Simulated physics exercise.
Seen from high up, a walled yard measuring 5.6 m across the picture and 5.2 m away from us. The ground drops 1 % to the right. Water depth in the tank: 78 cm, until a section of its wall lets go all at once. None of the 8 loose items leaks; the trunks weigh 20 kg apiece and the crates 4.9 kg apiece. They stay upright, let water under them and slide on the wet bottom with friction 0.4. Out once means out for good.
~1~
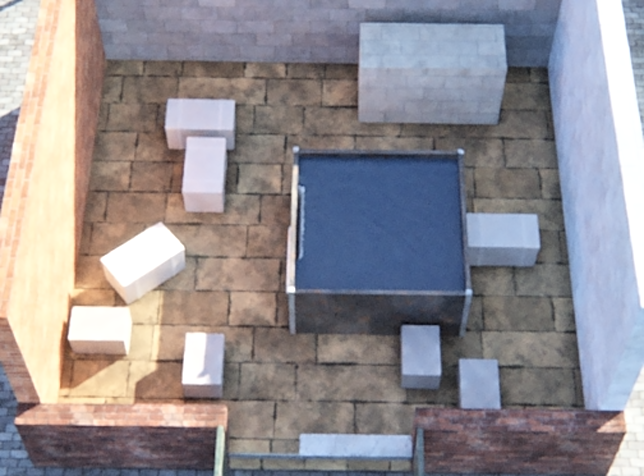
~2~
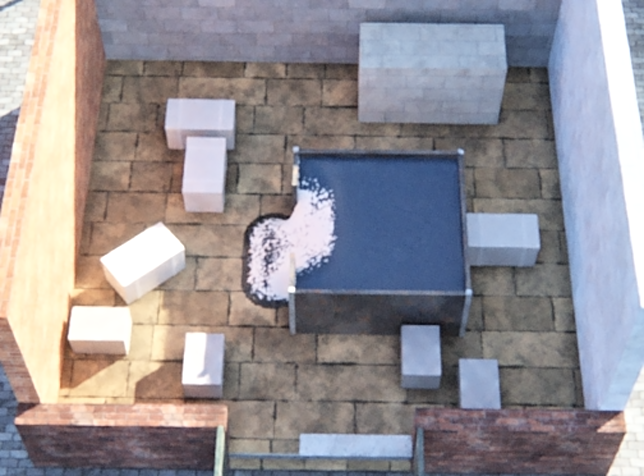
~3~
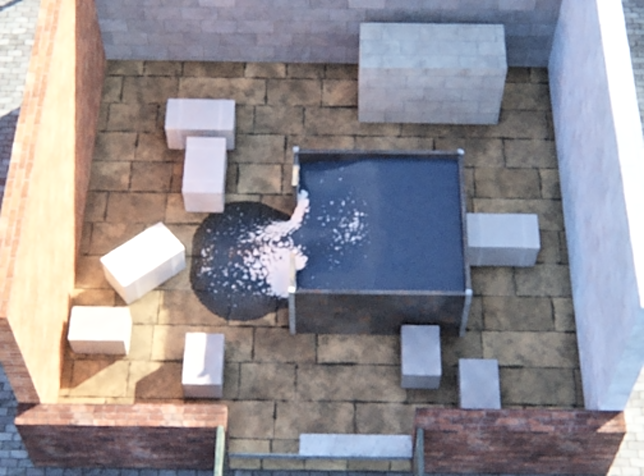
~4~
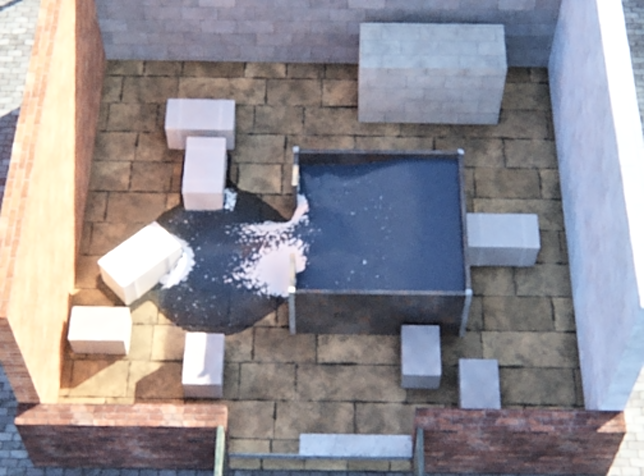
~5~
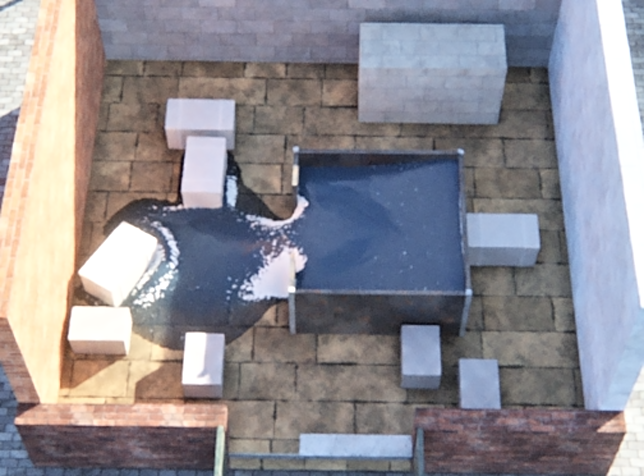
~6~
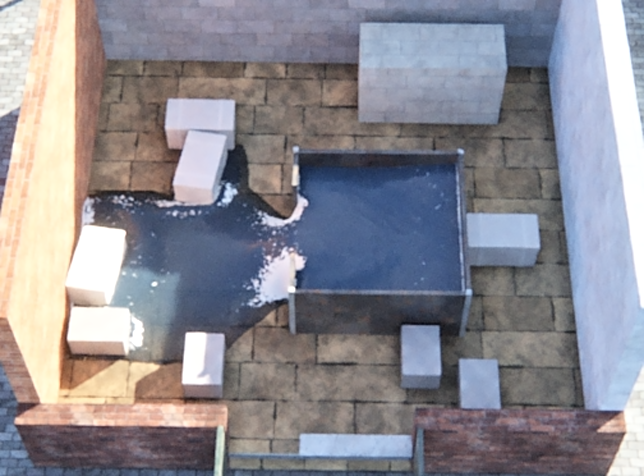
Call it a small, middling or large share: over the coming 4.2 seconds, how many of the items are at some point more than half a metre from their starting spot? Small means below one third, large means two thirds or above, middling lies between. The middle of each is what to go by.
Large.
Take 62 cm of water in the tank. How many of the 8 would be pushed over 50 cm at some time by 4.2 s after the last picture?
I count 7 of them in that case.
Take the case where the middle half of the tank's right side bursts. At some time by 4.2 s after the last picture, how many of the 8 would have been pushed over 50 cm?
Count: 4.
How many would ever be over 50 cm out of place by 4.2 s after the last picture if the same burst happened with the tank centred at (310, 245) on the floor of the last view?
The count would be 6.
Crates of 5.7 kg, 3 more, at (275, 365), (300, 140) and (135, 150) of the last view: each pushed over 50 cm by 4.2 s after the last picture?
Above, above, above.
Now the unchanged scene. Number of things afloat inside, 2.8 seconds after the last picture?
At that instant the tally stands at 4.
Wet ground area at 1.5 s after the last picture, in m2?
Roughly 14 m2 of it is wet.
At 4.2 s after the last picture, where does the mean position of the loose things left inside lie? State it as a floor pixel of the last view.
Near (423, 306).
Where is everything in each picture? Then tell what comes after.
In the first frame, a trunk at (142, 254) rests on the ground; a trunk at (204, 164) rests on the ground; water covers 3.3 m2; 0 of 8 have shifted.
In the second frame, a trunk at (142, 254) rests on the ground; a trunk at (204, 164), on the bottom; water covers 3.9 m2; 0 of 8 have shifted.
In the third frame, a trunk at (142, 254) rests on the ground; a trunk at (204, 164), on the bottom; 4.8 m2 under water; 0 of 8 have shifted.
In the fourth frame, a trunk at (139, 254) rests on the ground, 4 cm from its start; a trunk at (204, 164), on the bottom; water covers 5.6 m2; 0 of 8 have shifted.
In the fifth frame, a trunk at (117, 256), on the bottom, 27 cm from its start; a trunk at (204, 164) rests on the ground; 6.5 m2 under water; 1 of 8 have shifted.
In the sixth frame, a trunk at (95, 258) rests on the ground, 52 cm from its start; a trunk at (200, 159) rests on the ground, 9 cm from its start; 7.7 m2 under water; 2 of 8 have shifted.
Then, 0.4 s after the last picture 1 of 8 are over 50 cm from their spots; 2 afloat.
Then, 1.5 s after the last picture 3 of 8 are over 50 cm from their spots; 3 afloat.
Then, 2.8 s after the last picture 6 of 8 are over 50 cm from their spots; 4 afloat.
Then, 4.2 s after the last picture 7 of 8 are over 50 cm from their spots, and 7 have been at some point; 7 afloat.
